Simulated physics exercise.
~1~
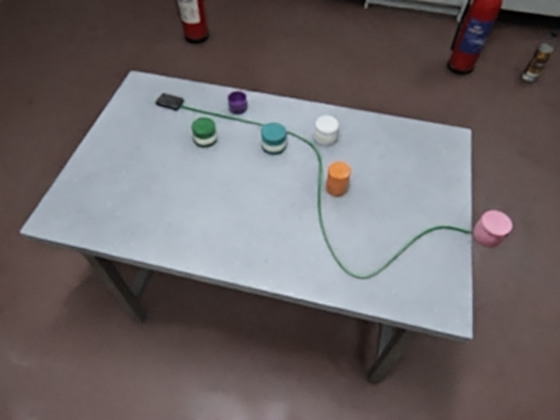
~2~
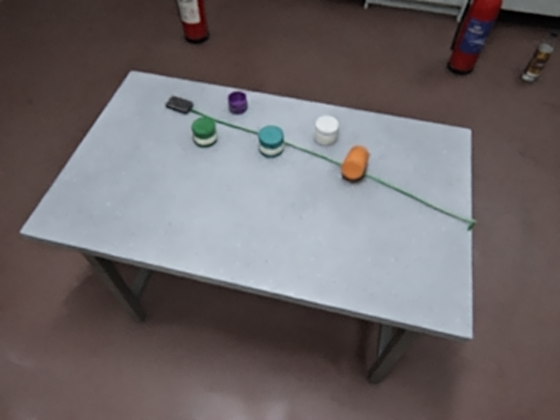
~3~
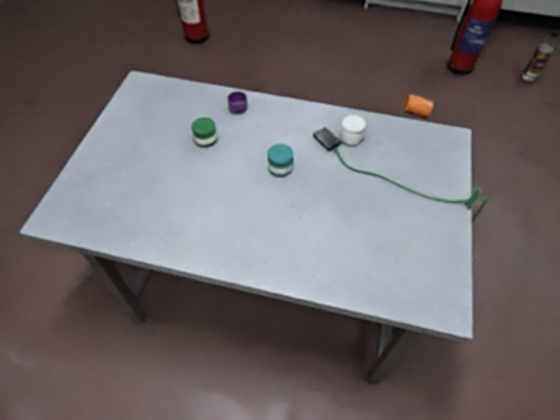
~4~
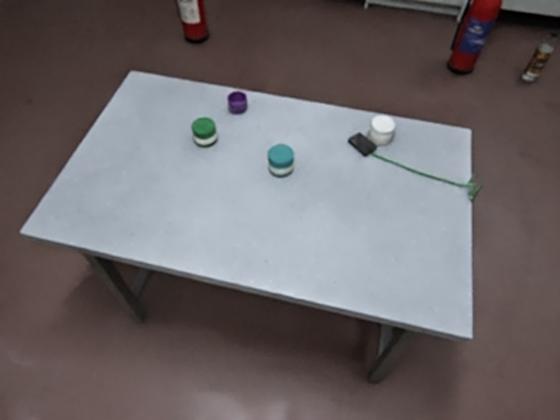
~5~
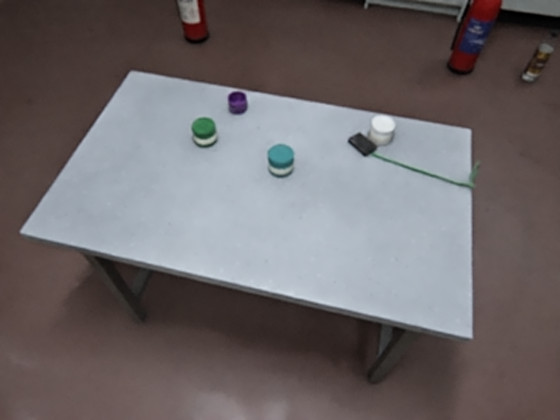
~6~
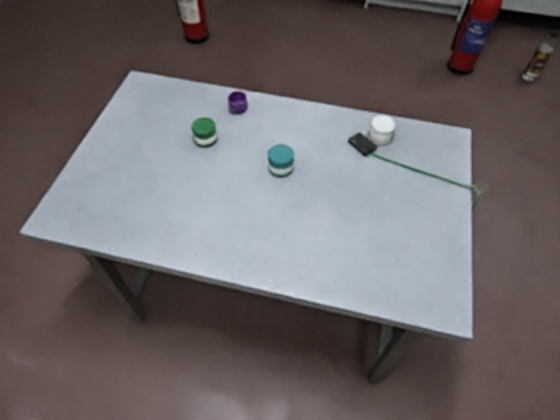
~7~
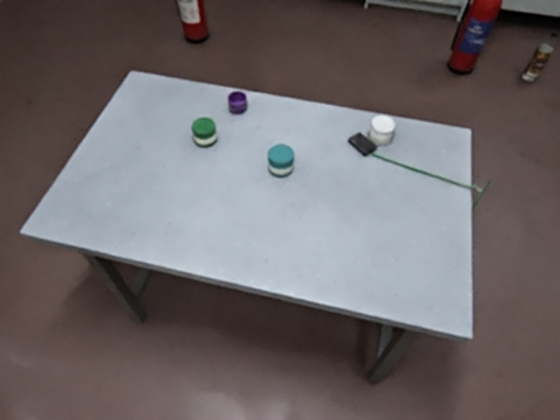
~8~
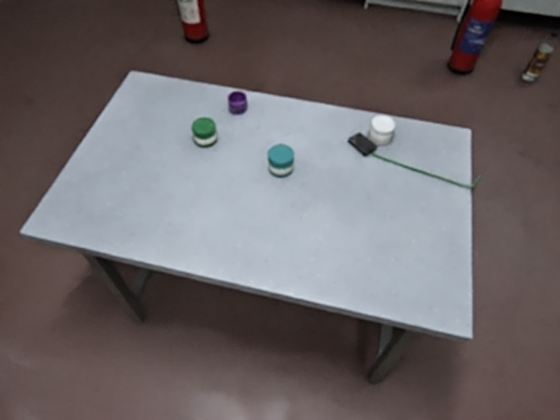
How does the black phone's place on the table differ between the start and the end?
At the start the black phone lies near the back left corner of the table. By the end it rests toward the right side, just beside the white tin.
